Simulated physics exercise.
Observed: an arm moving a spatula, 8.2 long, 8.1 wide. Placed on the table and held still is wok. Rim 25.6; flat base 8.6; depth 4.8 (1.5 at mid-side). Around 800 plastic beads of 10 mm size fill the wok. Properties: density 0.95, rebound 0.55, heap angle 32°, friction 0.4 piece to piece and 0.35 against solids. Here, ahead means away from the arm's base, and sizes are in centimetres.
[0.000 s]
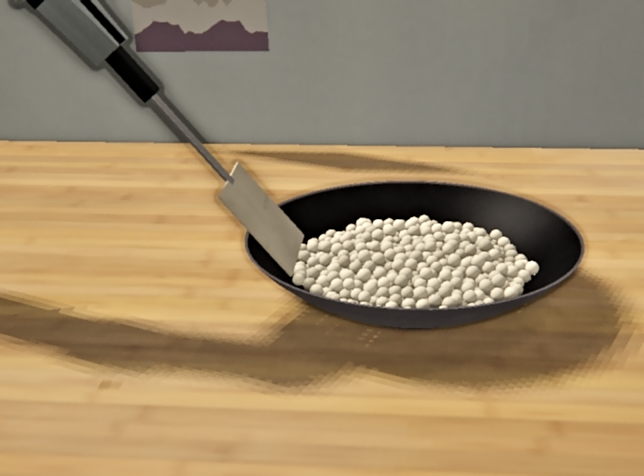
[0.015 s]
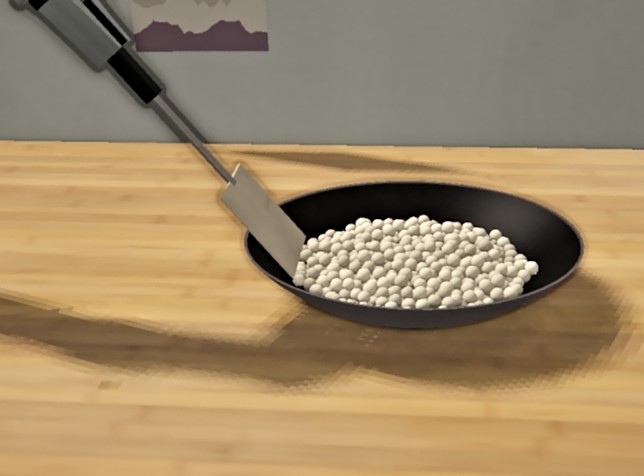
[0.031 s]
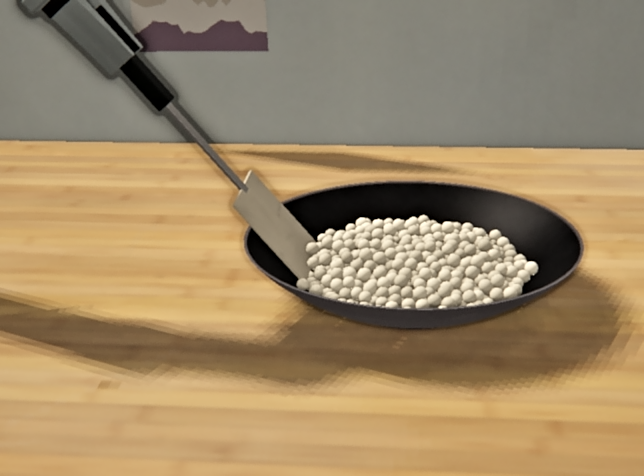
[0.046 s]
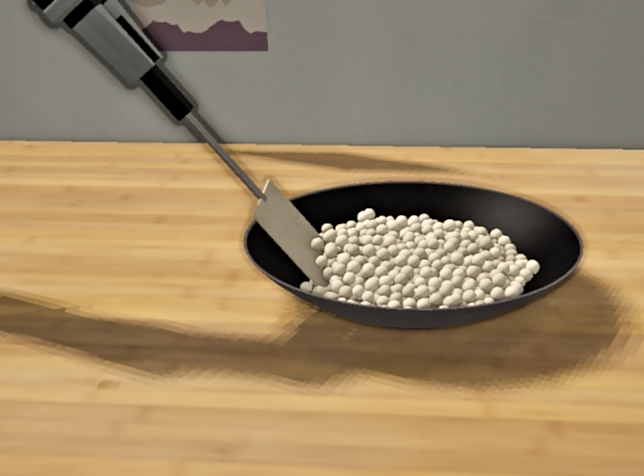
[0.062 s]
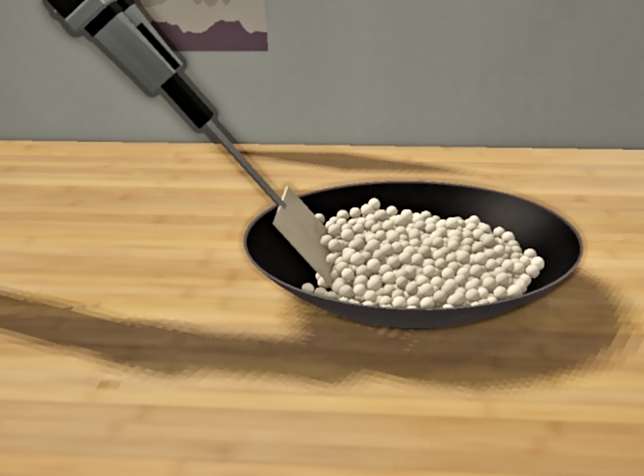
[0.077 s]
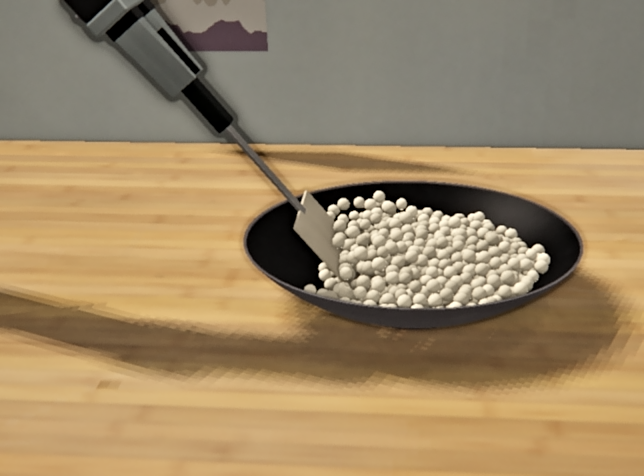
At first, a spatula held by a mechanical arm rests at the left edge of a black wok filled with white beads on a wooden table. The spatula then slides right and down into the wok, pushing the near beads rightward, and the heap rises slightly while the wok stays still.
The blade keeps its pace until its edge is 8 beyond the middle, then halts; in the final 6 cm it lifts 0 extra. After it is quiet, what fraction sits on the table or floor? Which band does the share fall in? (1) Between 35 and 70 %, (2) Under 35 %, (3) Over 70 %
1.
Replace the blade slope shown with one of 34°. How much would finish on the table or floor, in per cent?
40 %.
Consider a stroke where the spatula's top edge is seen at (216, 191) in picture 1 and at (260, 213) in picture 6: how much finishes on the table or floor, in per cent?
My guess would be close to 20 per cent.
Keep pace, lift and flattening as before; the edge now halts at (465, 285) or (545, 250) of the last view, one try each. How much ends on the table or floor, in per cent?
Try 1: Approx. 15 %; try 2: Approx. 55 %.
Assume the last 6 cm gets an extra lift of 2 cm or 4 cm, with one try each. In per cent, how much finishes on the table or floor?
Result, in order: Approx. 45 % and 35 %.
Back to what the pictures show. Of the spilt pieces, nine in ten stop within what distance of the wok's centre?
Around 40 centimetres.
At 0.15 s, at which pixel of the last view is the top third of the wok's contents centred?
The middle lies somewhere about (495, 238).
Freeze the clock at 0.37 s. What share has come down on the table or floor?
Some 40 per cent of the load.
After 0.11 s, sloping 50°, highest piece 6 above the table; 800 in the wok.
After 0.15 s, sloping 50°, highest piece 7 above the table; 796 in the wok, 4 on the blade or in flight.
After 0.37 s, sloping 50°, highest piece 6 above the table; 454 in the wok, 335 on the table or floor, 11 on the blade or in flight.
After 1.42 s, sloping 50°, highest piece 6 above the table; 452 in the wok, 348 on the table or floor.
In the end, 452 in the wok, 348 on the table or floor. That is 44 % on the table or floor.
